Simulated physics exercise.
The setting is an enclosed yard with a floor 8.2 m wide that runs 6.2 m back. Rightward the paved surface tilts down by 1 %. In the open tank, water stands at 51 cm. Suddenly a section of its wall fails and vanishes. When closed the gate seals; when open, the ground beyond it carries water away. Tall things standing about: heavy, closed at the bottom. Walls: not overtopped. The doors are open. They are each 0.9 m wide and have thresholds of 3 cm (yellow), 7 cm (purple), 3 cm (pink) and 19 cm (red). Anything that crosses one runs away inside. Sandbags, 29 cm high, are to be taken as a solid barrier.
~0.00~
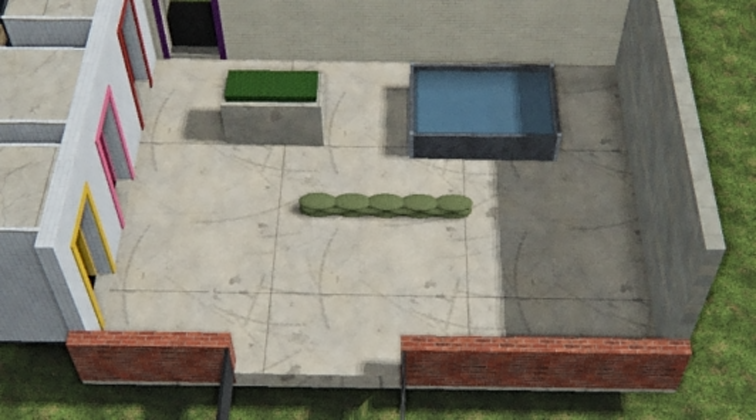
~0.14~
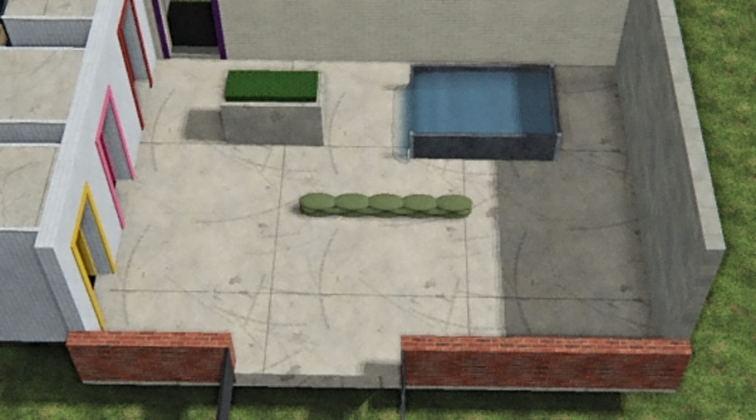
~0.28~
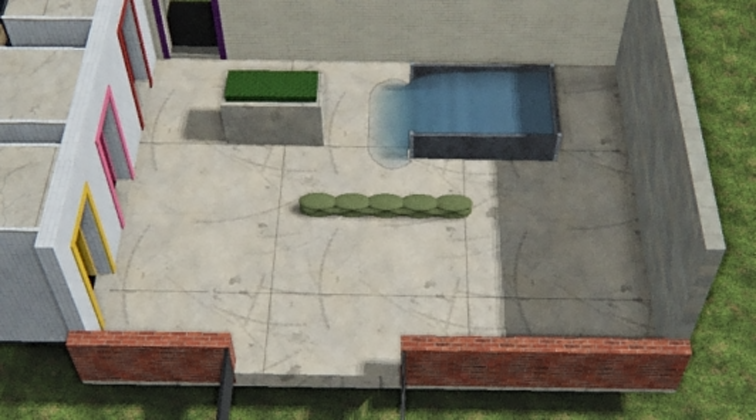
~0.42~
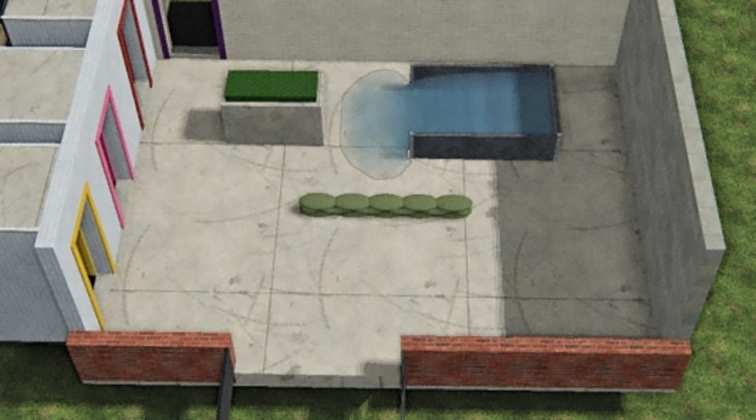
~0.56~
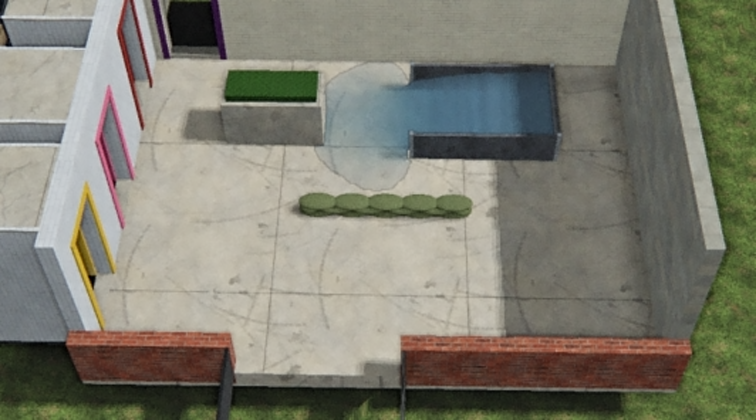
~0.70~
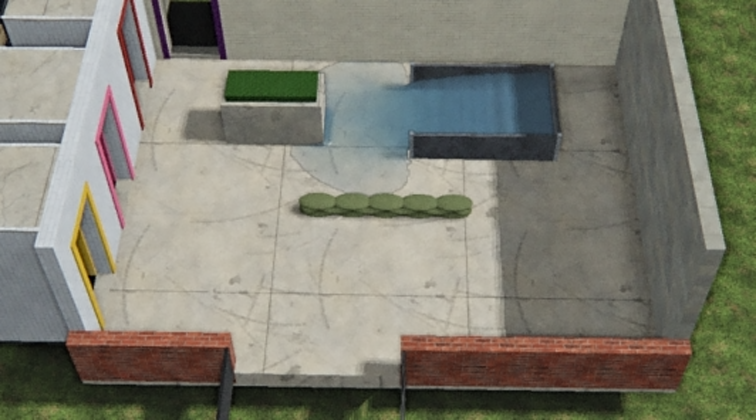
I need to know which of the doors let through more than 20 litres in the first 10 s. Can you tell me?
Sure: The yellow door does; the purple door does; the pink door does; the red door does not.
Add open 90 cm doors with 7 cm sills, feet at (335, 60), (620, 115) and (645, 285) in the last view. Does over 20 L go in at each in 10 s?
More, less, less.
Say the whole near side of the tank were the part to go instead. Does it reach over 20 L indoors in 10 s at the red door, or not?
Note: Red door, short of the mark.
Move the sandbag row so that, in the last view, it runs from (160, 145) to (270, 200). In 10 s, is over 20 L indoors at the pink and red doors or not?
Against the limit, the pink door stays within it and the red door stays within it.
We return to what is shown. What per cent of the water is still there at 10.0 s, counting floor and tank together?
Close to 88 in a hundred remains.
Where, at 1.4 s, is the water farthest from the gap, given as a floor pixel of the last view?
About pixel (191, 97).
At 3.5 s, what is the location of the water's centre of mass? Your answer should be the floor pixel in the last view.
Balance point at about (326, 132).
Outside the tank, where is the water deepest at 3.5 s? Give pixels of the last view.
Position: About (155, 67).
After 1.4 s water covers 20 % of the floor and is deepest (31 cm) near (333, 131); yellow door not reached, purple door not reached, pink door not reached, red door not reached.
After 2.2 s water covers 30 % of the floor and is deepest (30 cm) near (333, 131); yellow door not reached, purple door 8 cm at the sill, 0 L in, pink door not reached, red door 5 cm at the sill, 0 L in.
After 3.5 s water covers 40 % of the floor and is deepest (22 cm) near (155, 67); yellow door 7 cm at the sill, 2 L in, purple door 12 cm at the sill, 5 L in, pink door 10 cm at the sill, 5 L in, red door 18 cm at the sill, 0 L in.
After 6.0 s water covers 55 % of the floor and is deepest (14 cm) near (159, 357); yellow door 5 cm at the sill, 16 L in, purple door 10 cm at the sill, 38 L in, pink door 4 cm at the sill, 54 L in, red door 8 cm at the sill, 1 L in.
After 10.0 s water covers 85 % of the floor and is deepest (6 cm) near (376, 101); yellow door 5 cm at the sill, 39 L in, purple door 4 cm at the sill, 45 L in, pink door 2 cm at the sill, 58 L in, red door 3 cm at the sill, 1 L in.
